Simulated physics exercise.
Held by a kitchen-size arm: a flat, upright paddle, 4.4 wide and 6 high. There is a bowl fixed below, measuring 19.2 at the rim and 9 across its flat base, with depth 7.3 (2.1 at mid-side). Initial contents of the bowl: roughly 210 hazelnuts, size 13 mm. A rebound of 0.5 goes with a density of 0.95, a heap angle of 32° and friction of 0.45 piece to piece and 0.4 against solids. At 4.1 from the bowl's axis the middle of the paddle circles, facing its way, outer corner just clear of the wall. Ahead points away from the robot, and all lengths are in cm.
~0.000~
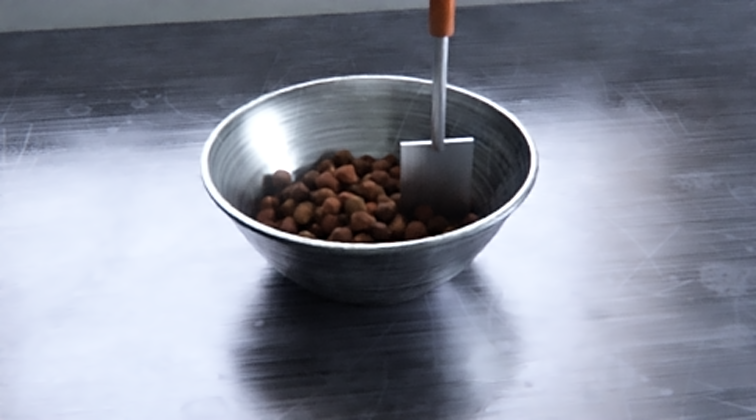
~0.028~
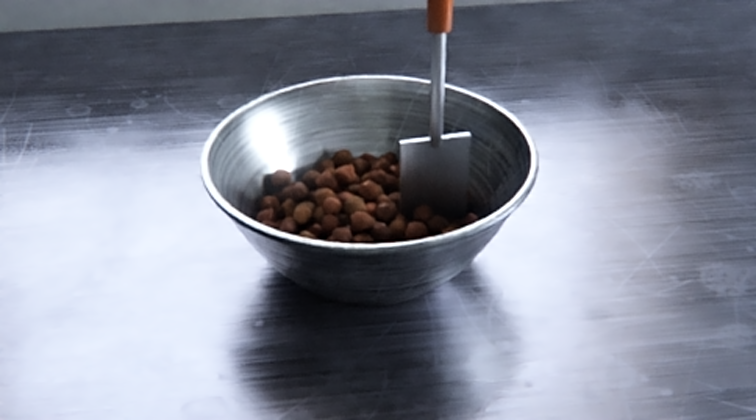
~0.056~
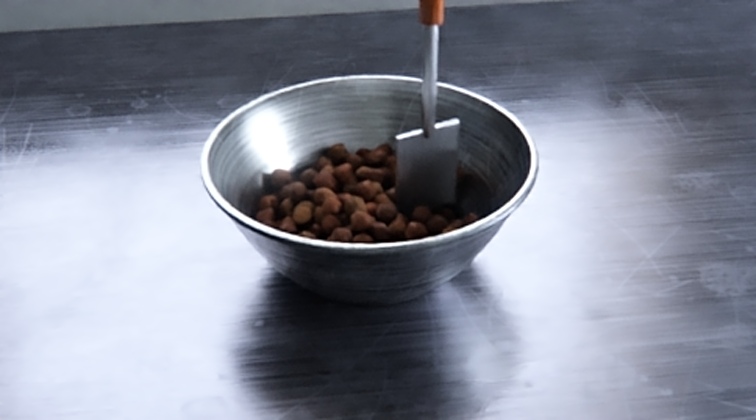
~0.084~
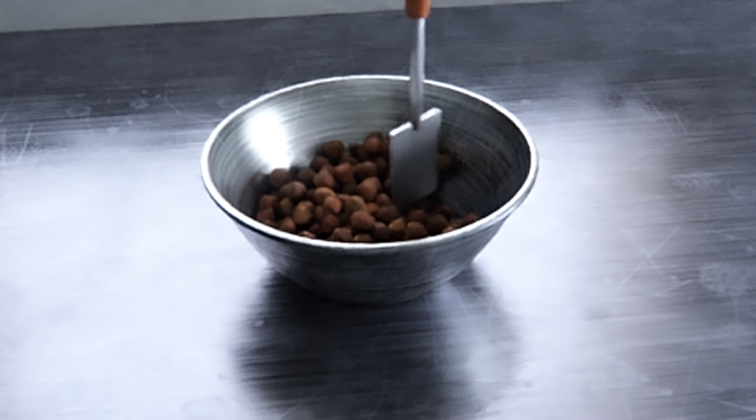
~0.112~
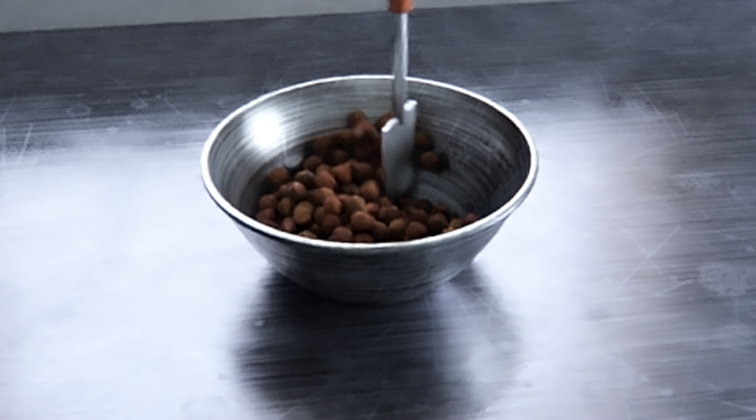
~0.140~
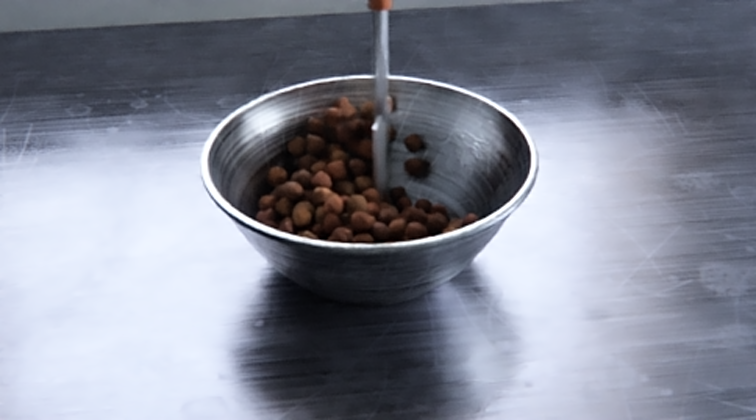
A metal bowl sits still while an upright paddle sweeps leftward, heaping brown nuts toward the back.
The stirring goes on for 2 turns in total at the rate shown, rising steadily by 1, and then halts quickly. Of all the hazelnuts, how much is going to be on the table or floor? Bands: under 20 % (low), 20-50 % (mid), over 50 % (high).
Low.
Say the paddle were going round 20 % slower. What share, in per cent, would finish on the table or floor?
Near 0 in a hundred, it would be.
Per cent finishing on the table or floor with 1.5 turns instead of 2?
Roughly 5 percent would end up there.
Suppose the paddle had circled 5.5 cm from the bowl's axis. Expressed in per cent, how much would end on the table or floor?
That would come to roughly 0 percent.
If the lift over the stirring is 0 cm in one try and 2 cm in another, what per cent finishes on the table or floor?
It comes to about 5 per cent and about 5 per cent.
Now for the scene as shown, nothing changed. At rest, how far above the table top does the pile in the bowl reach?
It reaches some 6.0 cm above the table.
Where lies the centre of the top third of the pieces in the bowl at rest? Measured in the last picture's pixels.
Roughly at pixel (422, 183).
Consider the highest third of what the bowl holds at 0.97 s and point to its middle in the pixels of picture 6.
Near pixel (329, 245).
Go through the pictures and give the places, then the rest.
Paddle neck at (438, 120), 0° round; upper third of the load around (354, 210), from x 265 to 470, top at y 160; 214 in the bowl, in the first frame.
Paddle neck at (436, 116), 6° round; upper third of the load around (353, 208), from x 265 to 470, top at y 160, in the second frame.
Paddle neck at (429, 107), 22° round; upper third of the load around (358, 203), from x 265 to 470, top at y 155, in the third frame.
Paddle neck at (416, 99), 39° round; upper third of the load around (358, 198), from x 265 to 470, top at y 140, in the fourth frame.
Paddle neck at (399, 94), 56° round; upper third of the load around (357, 191), from x 265 to 470, top at y 120, in the fifth frame.
Paddle neck at (380, 91), 73° round; upper third of the load around (342, 181), from x 265 to 470, top at y 105; 214 in the bowl, in the sixth frame.
By 0.55 s, 327° round, highest piece 9 above the table; 208 in the bowl, 5 on the table or floor, 1 in flight or on the tool.
By 0.97 s, 221° round, highest piece 8 above the table; 201 in the bowl, 12 on the table or floor, 1 in flight or on the tool.
By 1.38 s, 0° round, highest piece 6 above the table; 200 in the bowl, 14 on the table or floor.
By 2.08 s, 0° round, highest piece 6 above the table; 200 in the bowl, 14 on the table or floor.
Final count, 200 in the bowl, 14 on the table or floor. That is 7 % on the table or floor.
